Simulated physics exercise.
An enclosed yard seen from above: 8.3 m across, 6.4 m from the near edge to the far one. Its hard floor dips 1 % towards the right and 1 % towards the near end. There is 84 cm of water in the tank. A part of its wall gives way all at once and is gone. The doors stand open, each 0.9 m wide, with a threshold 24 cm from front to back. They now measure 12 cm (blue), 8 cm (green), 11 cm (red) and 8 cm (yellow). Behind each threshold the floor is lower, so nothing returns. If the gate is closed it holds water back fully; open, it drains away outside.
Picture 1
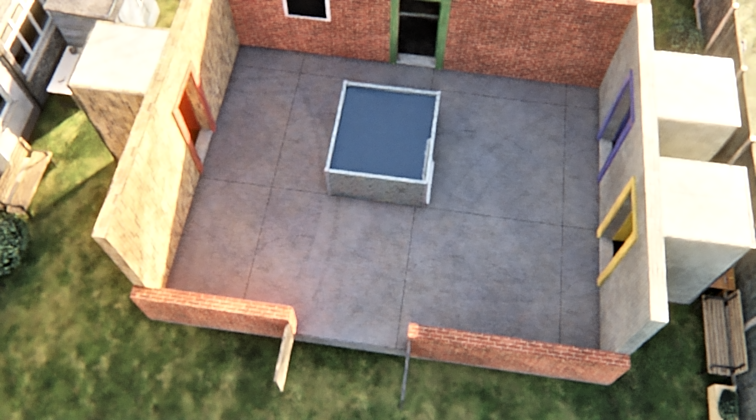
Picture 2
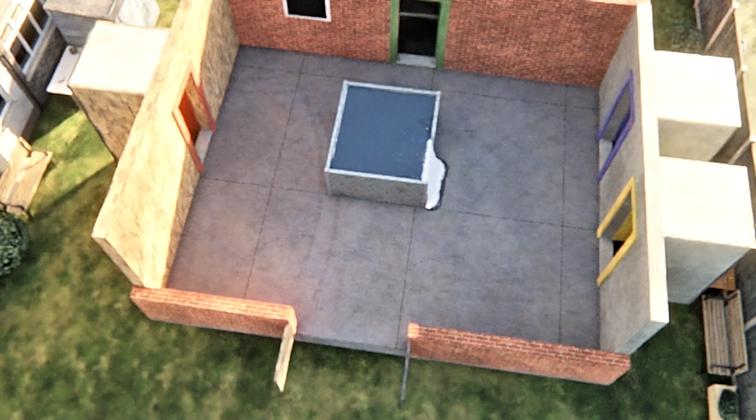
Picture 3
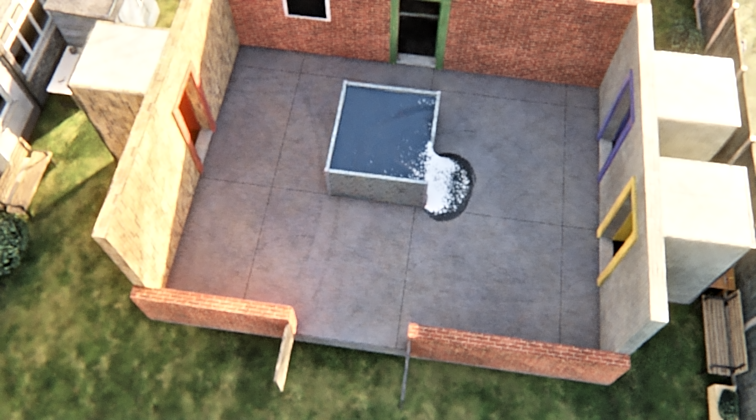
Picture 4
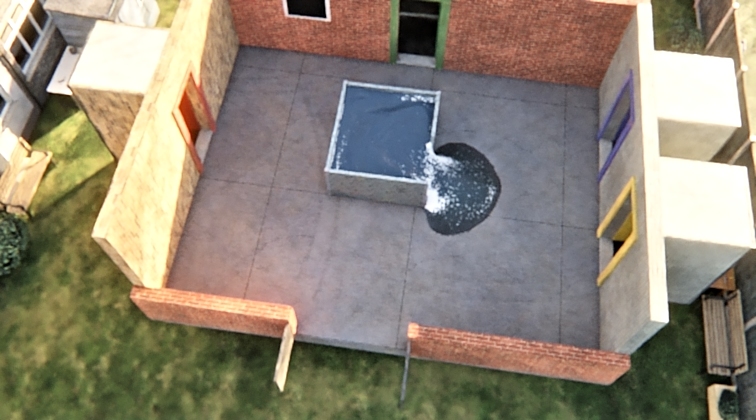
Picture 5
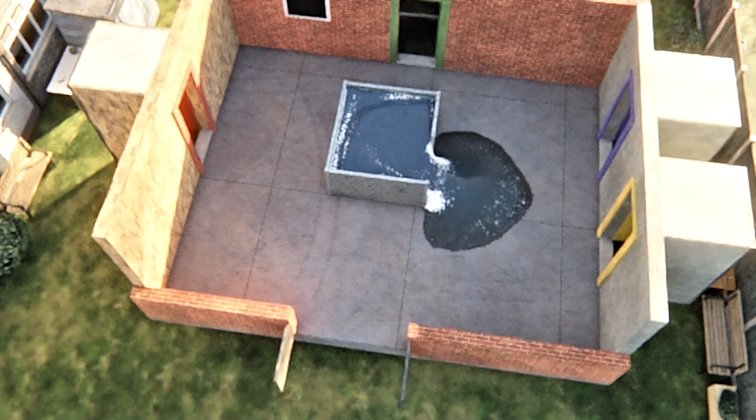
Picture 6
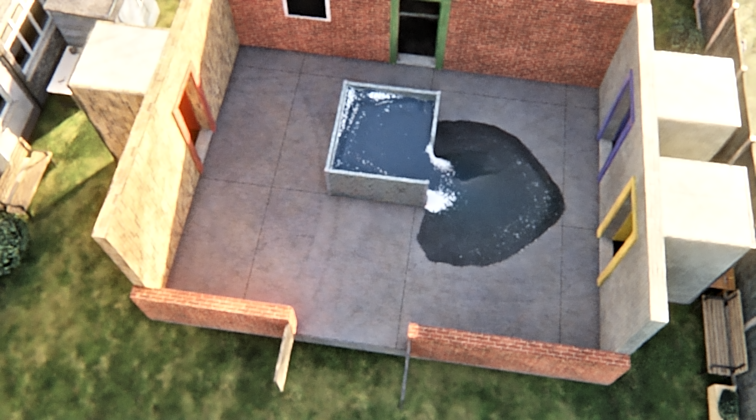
The clip shows a walled yard from above, where water bursts from the right side of a square tank and spreads in a widening dark pool across the grey floor towards the right, while the tank's surface churns with white foam.
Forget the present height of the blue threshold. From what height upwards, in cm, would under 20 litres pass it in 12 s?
Some 21 cm above the ground.
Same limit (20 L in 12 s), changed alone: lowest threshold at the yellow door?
About 26 cm at yellow.
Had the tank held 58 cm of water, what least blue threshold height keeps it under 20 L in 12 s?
About 13.5 cm.
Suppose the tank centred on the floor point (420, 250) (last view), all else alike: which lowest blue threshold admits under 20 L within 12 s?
About 8.0 cm.
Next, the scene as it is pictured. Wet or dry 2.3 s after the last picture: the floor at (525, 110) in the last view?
It is wet.
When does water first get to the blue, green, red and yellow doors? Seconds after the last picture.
Blue 0.4 s, green 3.8 s, red 9.0 s, yellow 0.3 s.
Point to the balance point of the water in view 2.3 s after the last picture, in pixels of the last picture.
At about (472, 191).
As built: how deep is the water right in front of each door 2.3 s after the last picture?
In cm: Blue 21, green 0, red 0, yellow 22.
Then, 0.7 s after the last picture water covers 30 % of the floor, deepest (46 cm) near (433, 188); 9 cm at the blue door, 3 litres in over its 12 cm threshold.
Then, 2.3 s after the last picture water covers 35 % of the floor, deepest (34 cm) near (599, 91); 21 cm at the blue door, 91 litres in over its 12 cm threshold.
Then, 11.3 s after the last picture water covers 100 % of the floor, deepest (13 cm) near (600, 366); 7 cm at the blue door, 131 litres in over its 12 cm threshold.
At the blue door as built, the water peaked near 26 cm, 1.5 s after the last picture.
Run again over the same 12 s with other heights there, 38 litres in over 18.5 cm, 6 litres over 25 cm. The limit of 20 litres is kept from about 21 cm up.
